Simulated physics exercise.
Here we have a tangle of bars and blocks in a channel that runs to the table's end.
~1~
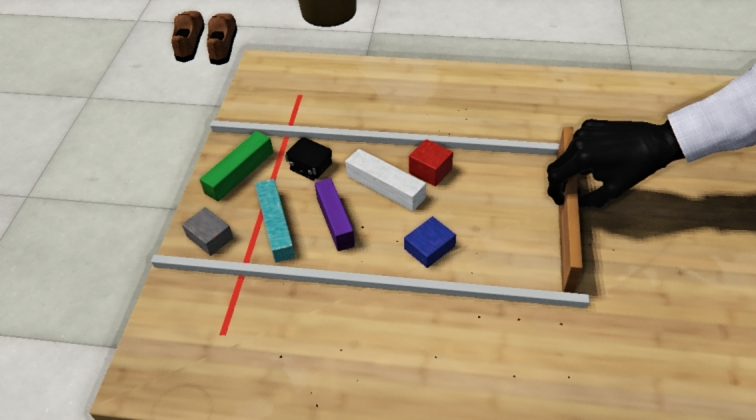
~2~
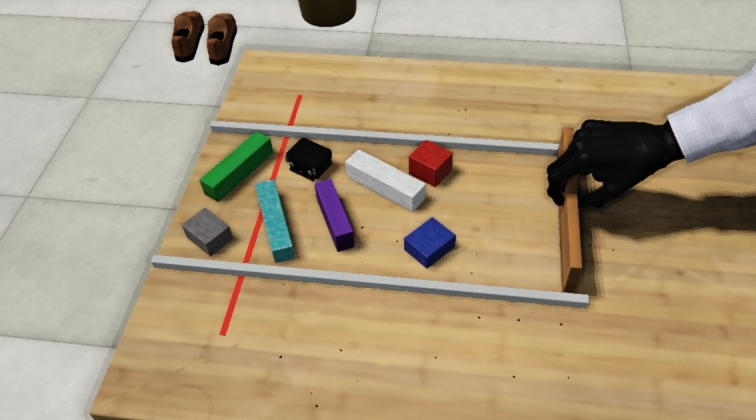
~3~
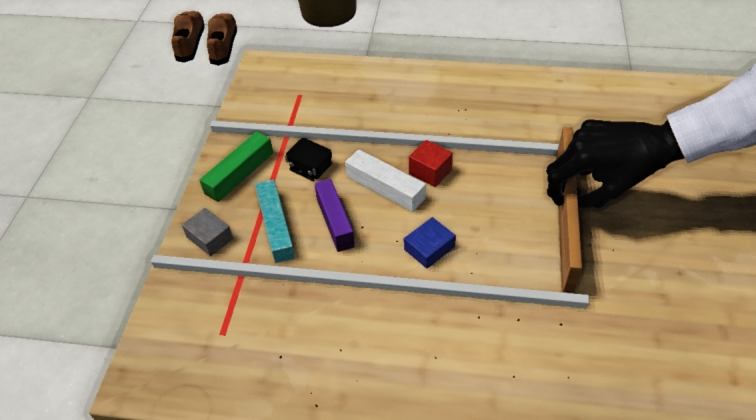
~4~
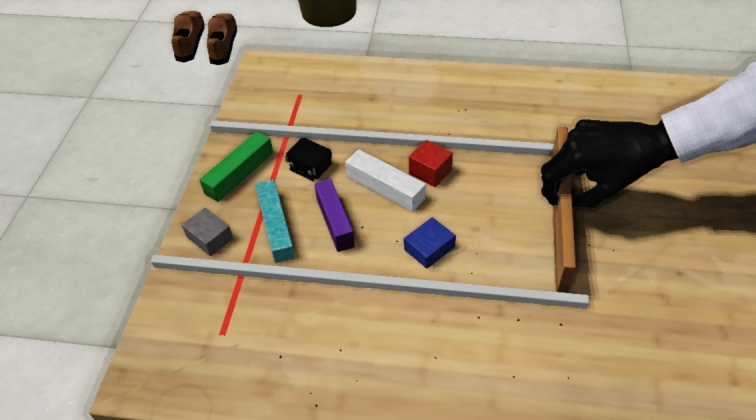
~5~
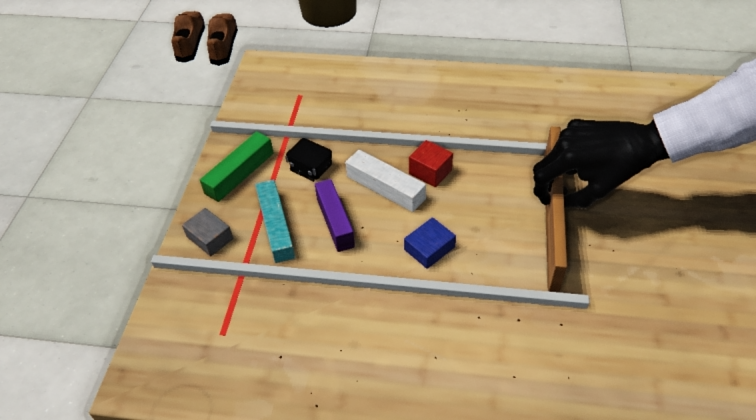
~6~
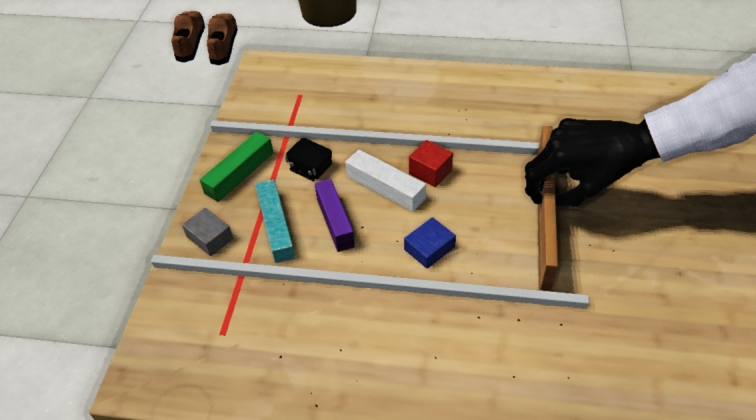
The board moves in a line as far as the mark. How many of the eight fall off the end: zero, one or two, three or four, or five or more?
Outcome: The number that fall off is one or two.
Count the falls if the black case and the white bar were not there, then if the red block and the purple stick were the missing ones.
The counts: 1 and 0.
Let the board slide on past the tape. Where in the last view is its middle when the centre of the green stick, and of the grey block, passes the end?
Its middle is around (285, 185) and around (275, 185).
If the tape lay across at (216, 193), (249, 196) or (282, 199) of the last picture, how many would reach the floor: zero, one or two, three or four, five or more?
One after another: 5 or more; three to four; none.
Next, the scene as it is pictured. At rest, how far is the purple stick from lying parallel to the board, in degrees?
Some 5 degrees.
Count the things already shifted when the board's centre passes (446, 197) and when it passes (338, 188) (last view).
2 and 7.
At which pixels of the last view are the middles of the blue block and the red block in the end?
First (235, 237), then (257, 151).
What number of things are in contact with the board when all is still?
3 of them.
A little later, none off yet; grey block at rest near (208, 232); green stick at rest near (238, 166); turquoise bar at rest near (275, 220).
Next, none off yet; grey block at rest near (207, 231); green stick shifted a little near (208, 160); turquoise bar shifted a little near (246, 218).
When it is over, the number that fall off is one or two; down, green stick and grey block.
